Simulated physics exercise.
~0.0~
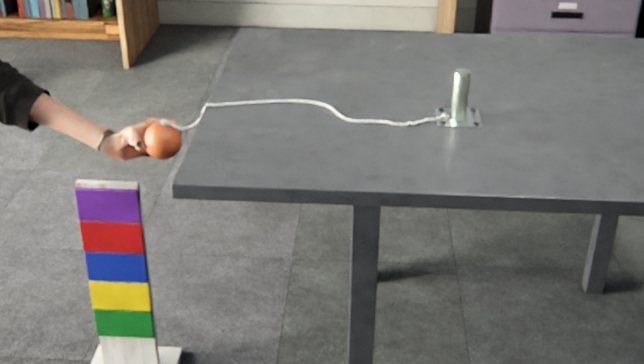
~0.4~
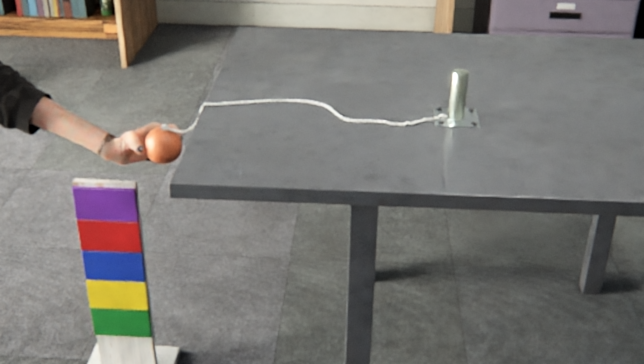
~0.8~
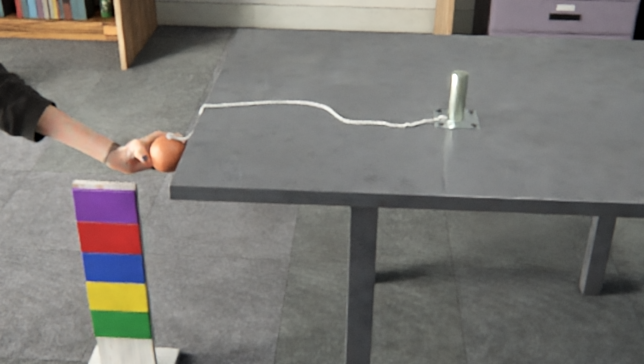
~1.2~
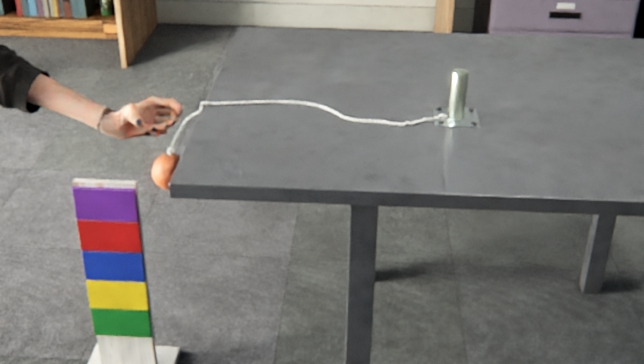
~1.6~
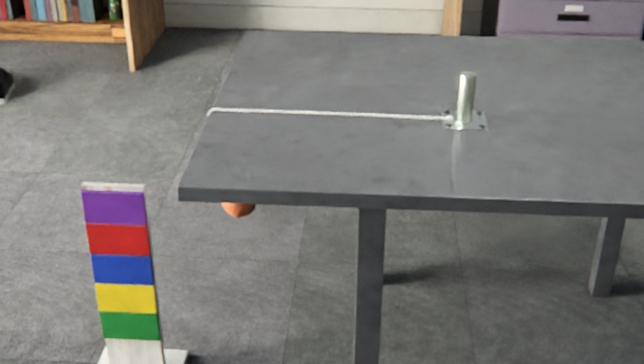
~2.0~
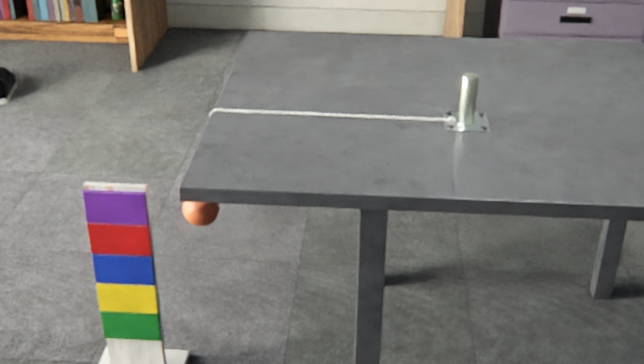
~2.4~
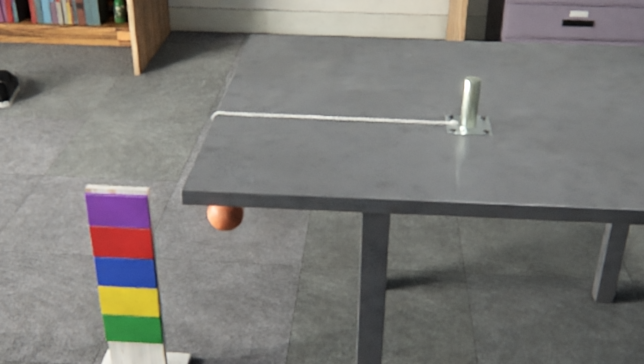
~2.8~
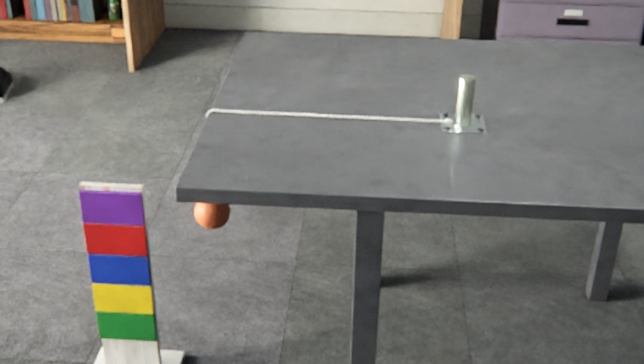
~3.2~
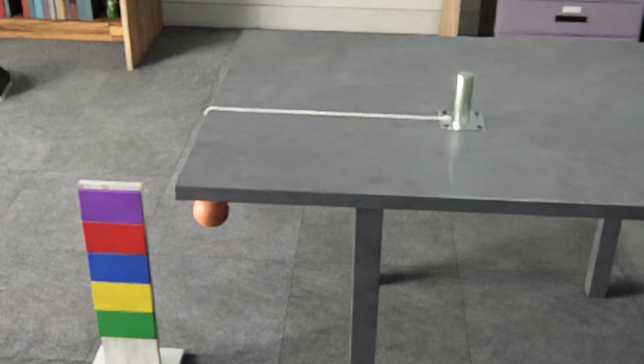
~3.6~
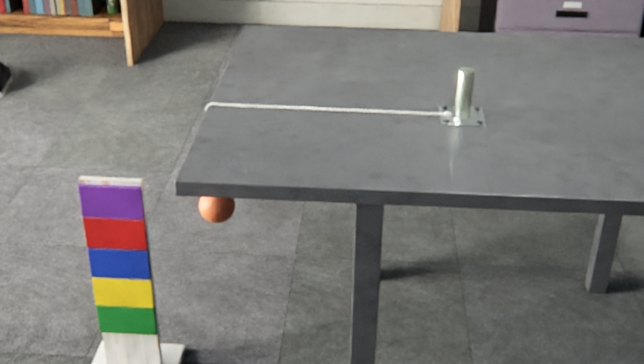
At a grey desk beside a five-coloured board, a hand releasing a corded orange ball, which swings and hangs level with purple.
